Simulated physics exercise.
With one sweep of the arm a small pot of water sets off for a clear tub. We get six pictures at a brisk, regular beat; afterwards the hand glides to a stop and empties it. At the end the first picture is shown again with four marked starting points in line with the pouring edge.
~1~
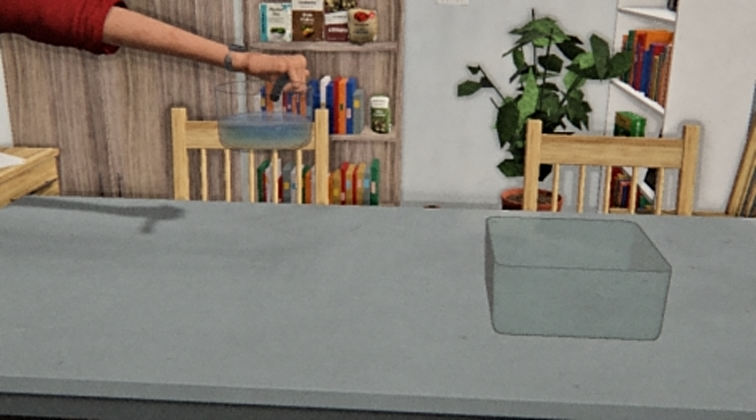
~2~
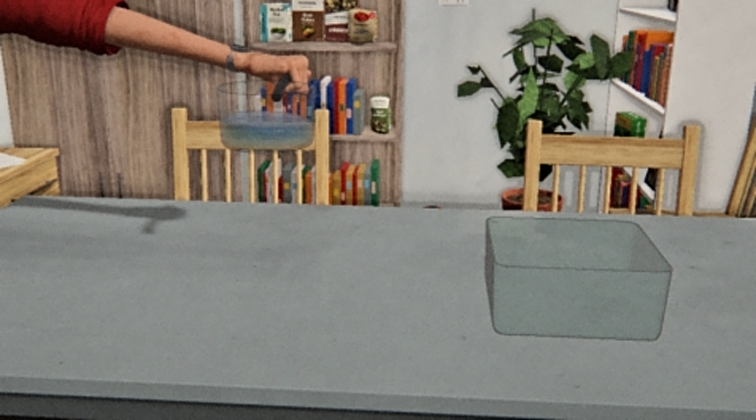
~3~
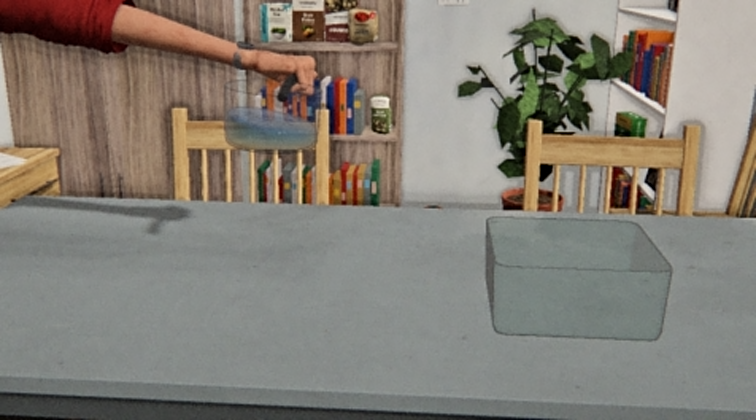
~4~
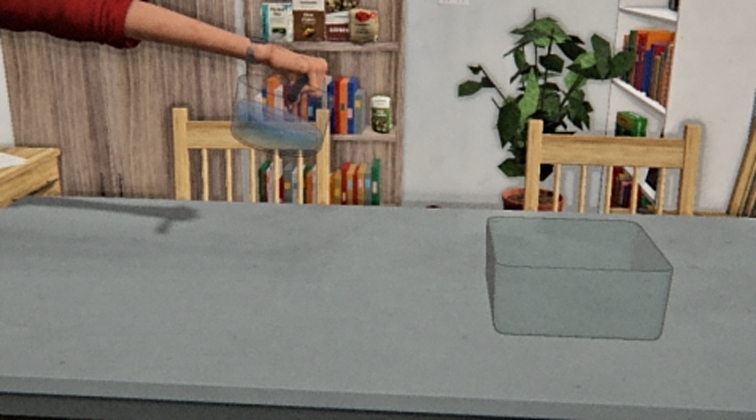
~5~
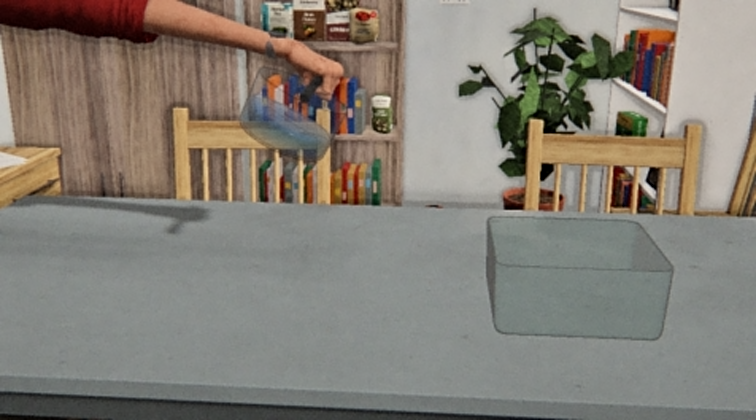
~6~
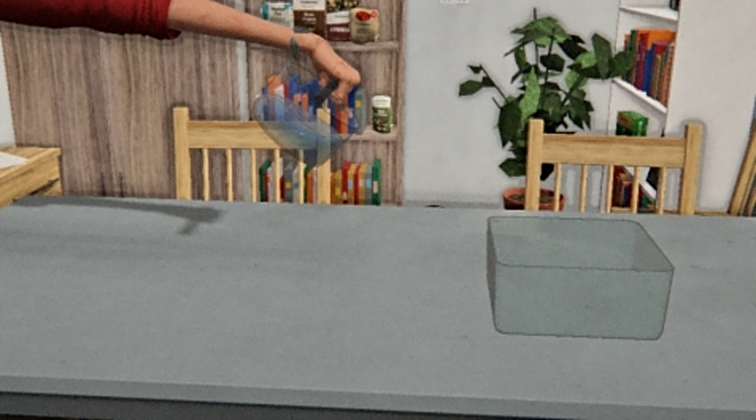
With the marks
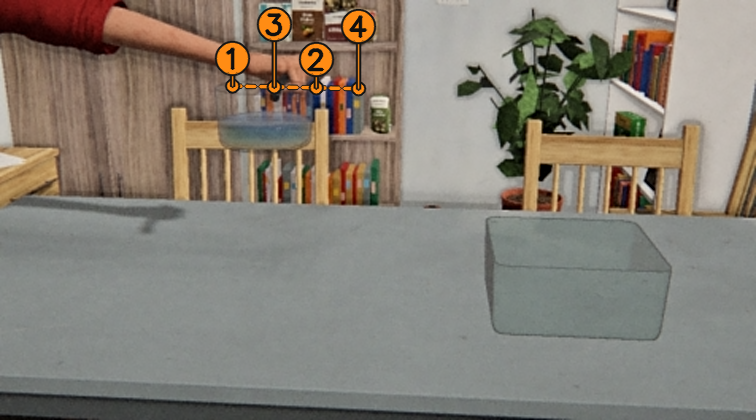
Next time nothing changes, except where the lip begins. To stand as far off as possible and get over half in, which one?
Choose 4.
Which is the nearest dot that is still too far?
2.
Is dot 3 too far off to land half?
Yes, it does.
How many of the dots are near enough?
One of the four.
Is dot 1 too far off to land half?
Yes, that goes wrong.
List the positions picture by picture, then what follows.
In the first picture, upright, lip at (310, 87); tub from (491, 331) to (659, 338); nothing has left yet.
In the second picture, upright, lip at (312, 88); nothing has left yet.
In the third picture, tipped about 4°, lip at (319, 91); nothing has left yet.
In the fourth picture, tipped about 13°, lip at (332, 99); nothing has left yet.
In the fifth picture, tipped about 26°, lip at (346, 111); nothing has left yet.
In the sixth picture, tipped about 42°, lip at (359, 125); nothing has left yet.
On the marked copy, 1 at (232, 86); 2 at (316, 87); 3 at (274, 86); 4 at (358, 88).
If 1 is chosen, about 0 % lands in the tub, 100 % falls short.
If 2 is chosen, about 5 % lands in the tub, 92 % falls short and 3 % goes beside or beyond.
If 3 is chosen, about 0 % lands in the tub, 100 % falls short.
If 4 is chosen, about 72 % lands in the tub, 6 % falls short and 22 % goes beside or beyond.
